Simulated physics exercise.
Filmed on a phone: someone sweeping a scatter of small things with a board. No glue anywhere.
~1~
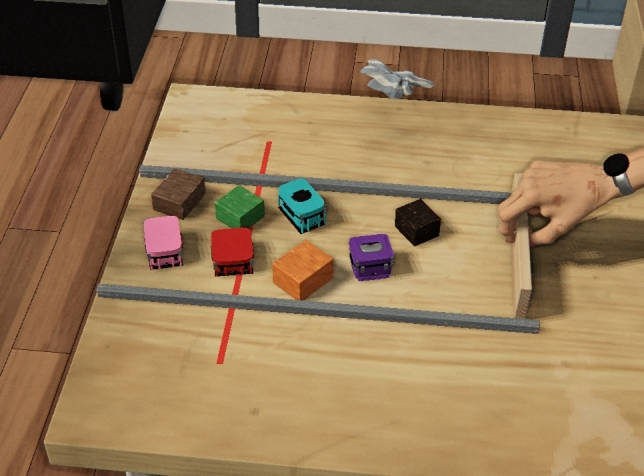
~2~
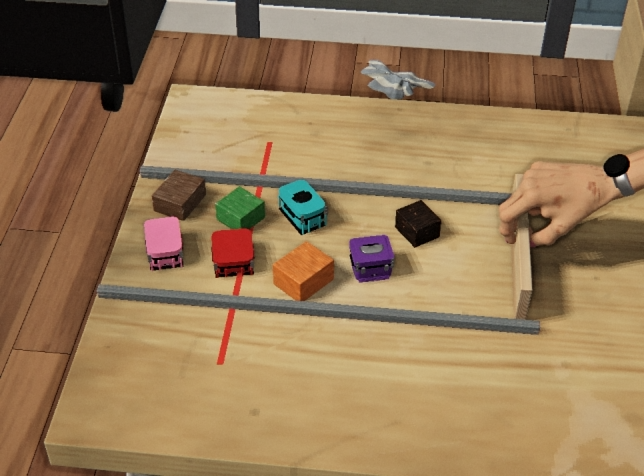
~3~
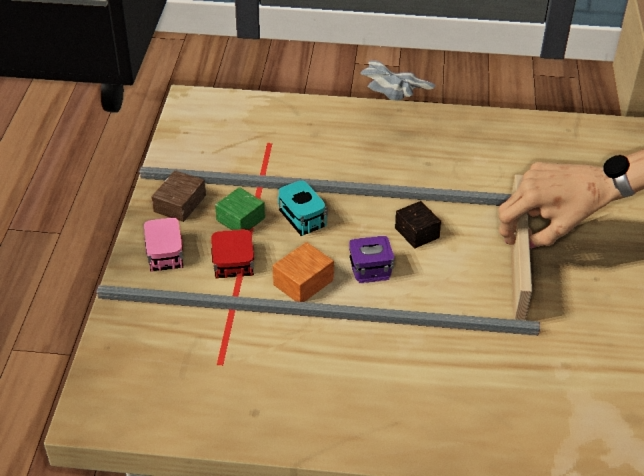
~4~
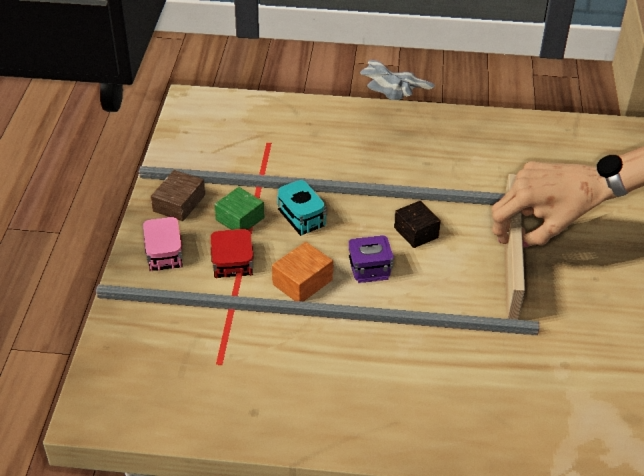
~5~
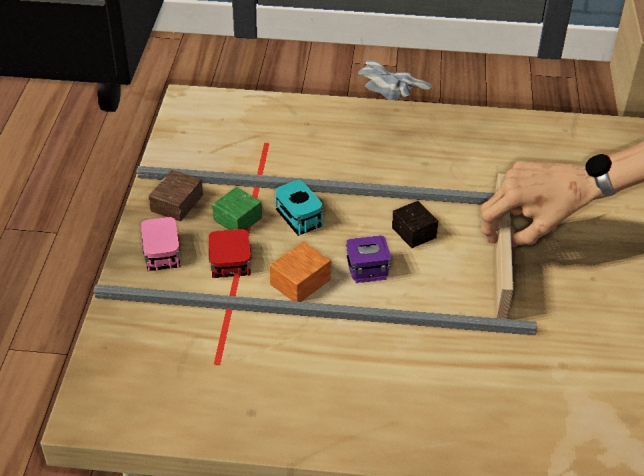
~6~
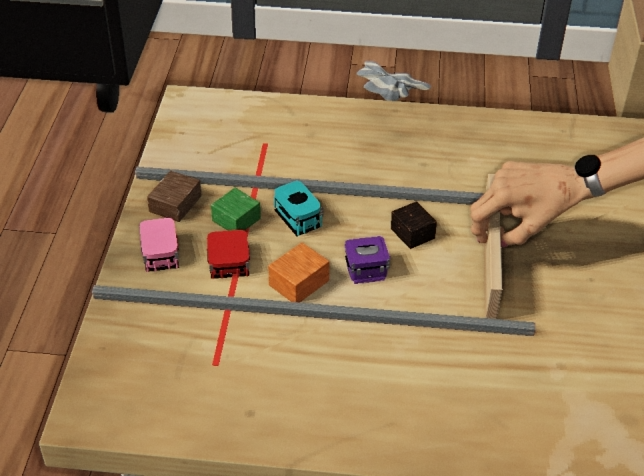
On a wooden table, a hand slides a board slightly left toward scattered blocks and cases.
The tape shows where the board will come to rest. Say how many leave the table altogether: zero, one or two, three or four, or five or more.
Here the number that fall off is zero.
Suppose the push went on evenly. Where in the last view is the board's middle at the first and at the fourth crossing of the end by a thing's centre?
Its middle is around (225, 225) and later (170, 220).
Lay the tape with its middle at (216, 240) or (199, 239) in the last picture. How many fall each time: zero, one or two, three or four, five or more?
In that order: 1 or 2; one to two.
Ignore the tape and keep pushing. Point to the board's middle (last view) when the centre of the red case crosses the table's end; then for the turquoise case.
Its middle is around (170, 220) and around (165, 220).
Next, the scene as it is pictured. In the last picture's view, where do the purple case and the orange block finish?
About (223, 236), and the other about (214, 274).
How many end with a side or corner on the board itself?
It touches 3.
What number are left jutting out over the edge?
Overhanging: 1.
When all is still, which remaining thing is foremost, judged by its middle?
The brown block ends nearest.
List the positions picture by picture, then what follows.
The first picture shows pink case (164, 243); brown block (179, 194); green block (240, 209); board (520, 245); tape (247, 240).
The second picture shows brown block (179, 195); purple case (371, 259).
The third picture shows green block (240, 211); black block (418, 225).
The fourth picture shows pink case (163, 244); red case (232, 254).
The fifth picture shows brown block (176, 195); orange block (300, 273).
The sixth picture shows pink case (160, 245); brown block (175, 196); green block (236, 212); board (492, 245); tape (243, 242).
Soon after, none off yet; pink case at rest near (160, 245); brown block at rest near (175, 196); green block at rest near (236, 212).
Then, none off yet; pink case at rest near (160, 245); brown block moving near (169, 195); green block moved about its own width near (201, 212).
At rest, the number that fall off is zero.
